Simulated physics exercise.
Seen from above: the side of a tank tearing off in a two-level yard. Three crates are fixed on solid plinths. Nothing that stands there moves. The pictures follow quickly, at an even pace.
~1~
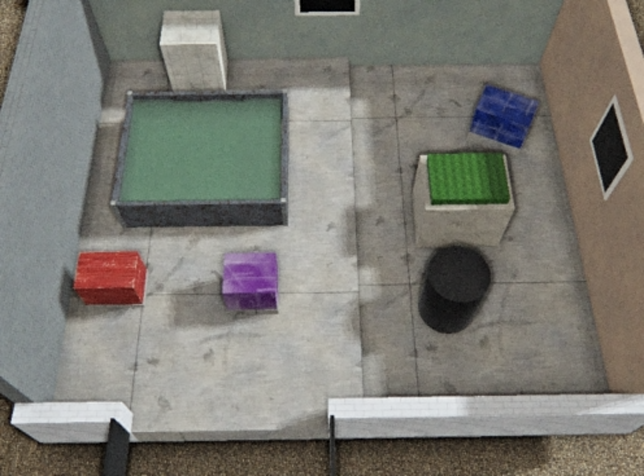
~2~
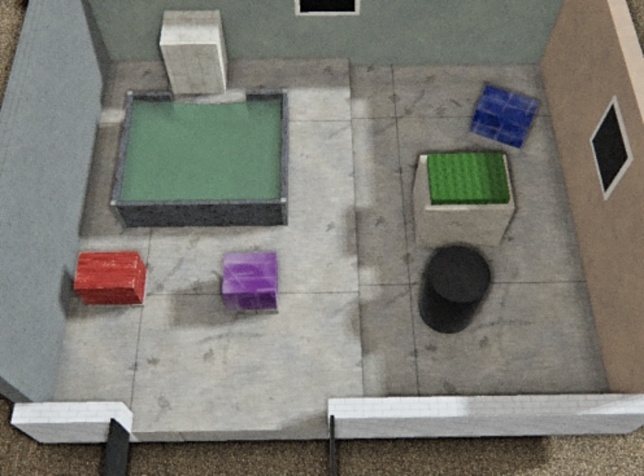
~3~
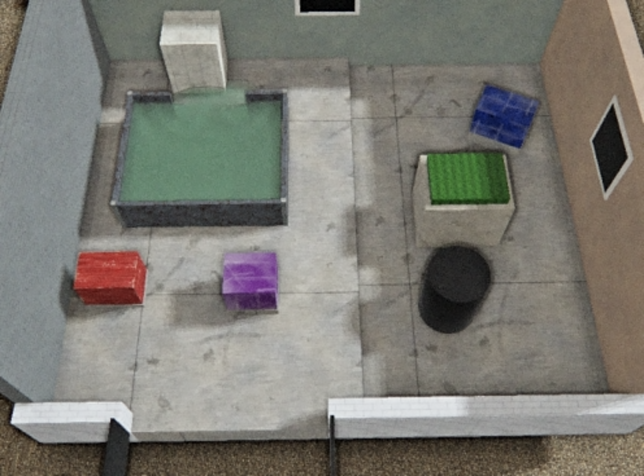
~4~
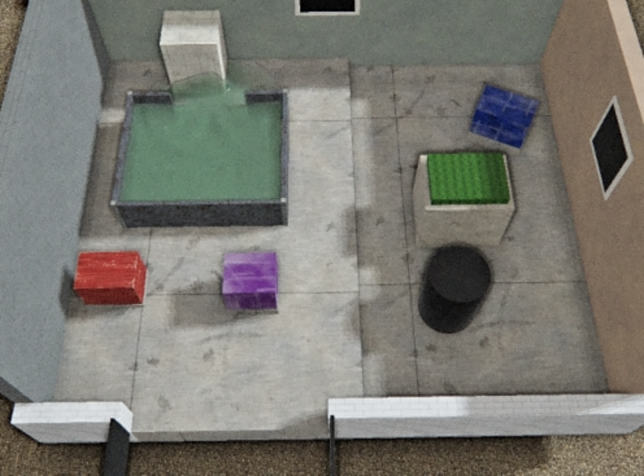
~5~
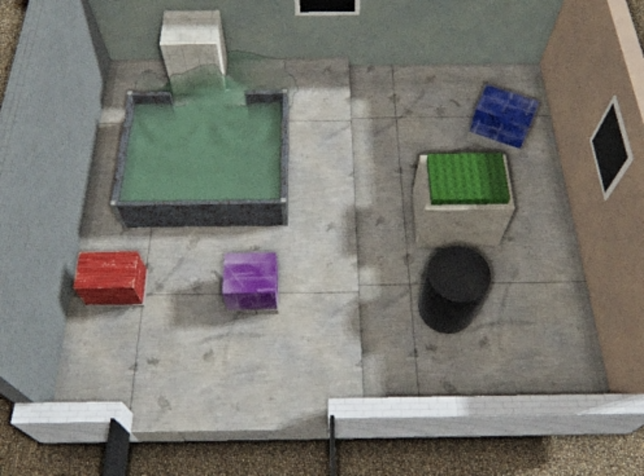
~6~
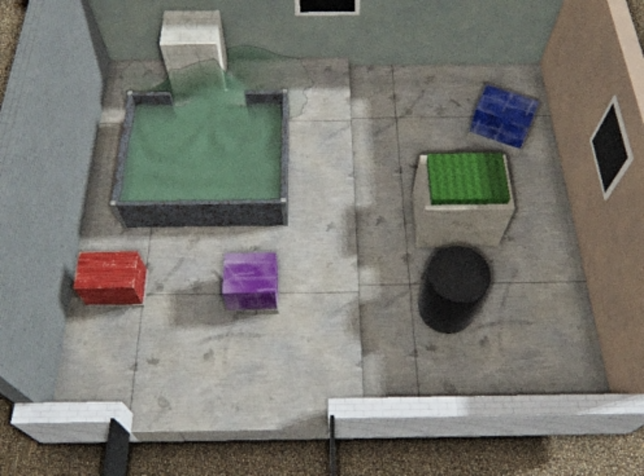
Walled tank of green water lying still, then water pouring out over its far side and spreading rightward along the back wall.
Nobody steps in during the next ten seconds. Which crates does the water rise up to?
The purple crate escapes dry; the blue crate escapes dry; the red crate is wetted.
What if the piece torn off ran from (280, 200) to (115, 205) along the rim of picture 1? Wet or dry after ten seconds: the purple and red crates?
One by one: Purple crate is wetted, red crate takes water.
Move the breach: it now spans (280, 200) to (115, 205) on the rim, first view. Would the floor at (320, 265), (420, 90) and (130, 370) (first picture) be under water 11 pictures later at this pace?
In that order: Awash, not flooded, wet.
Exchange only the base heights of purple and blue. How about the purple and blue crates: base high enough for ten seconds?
One by one: Purple crate stays dry; blue crate is topped.
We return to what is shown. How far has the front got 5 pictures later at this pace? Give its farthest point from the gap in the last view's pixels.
At about (378, 67).
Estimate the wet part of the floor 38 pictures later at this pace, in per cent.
About 65 per cent.
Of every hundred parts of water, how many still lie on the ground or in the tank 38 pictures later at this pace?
I make it 100 per cent.
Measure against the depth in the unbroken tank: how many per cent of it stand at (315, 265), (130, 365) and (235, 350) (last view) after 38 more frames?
In turn 2, 4 and 2 in a hundred.
A moment on, water covers 15 % of the floor; the purple crate not reached, the blue crate not reached, the red crate not reached.
Next, water covers 25 % of the floor; the purple crate not reached, the blue crate water round its plinth, the red crate not reached.
Then, water covers 40 % of the floor; the purple crate not reached, the blue crate water round its plinth, the red crate water round its plinth.
Later, water covers 65 % of the floor; the purple crate water round its plinth, the blue crate water round its plinth, the red crate water round its plinth.
In the end, water covers 90 % of the floor; the purple crate stayed above the water, the blue crate stayed above the water, the red crate was topped.
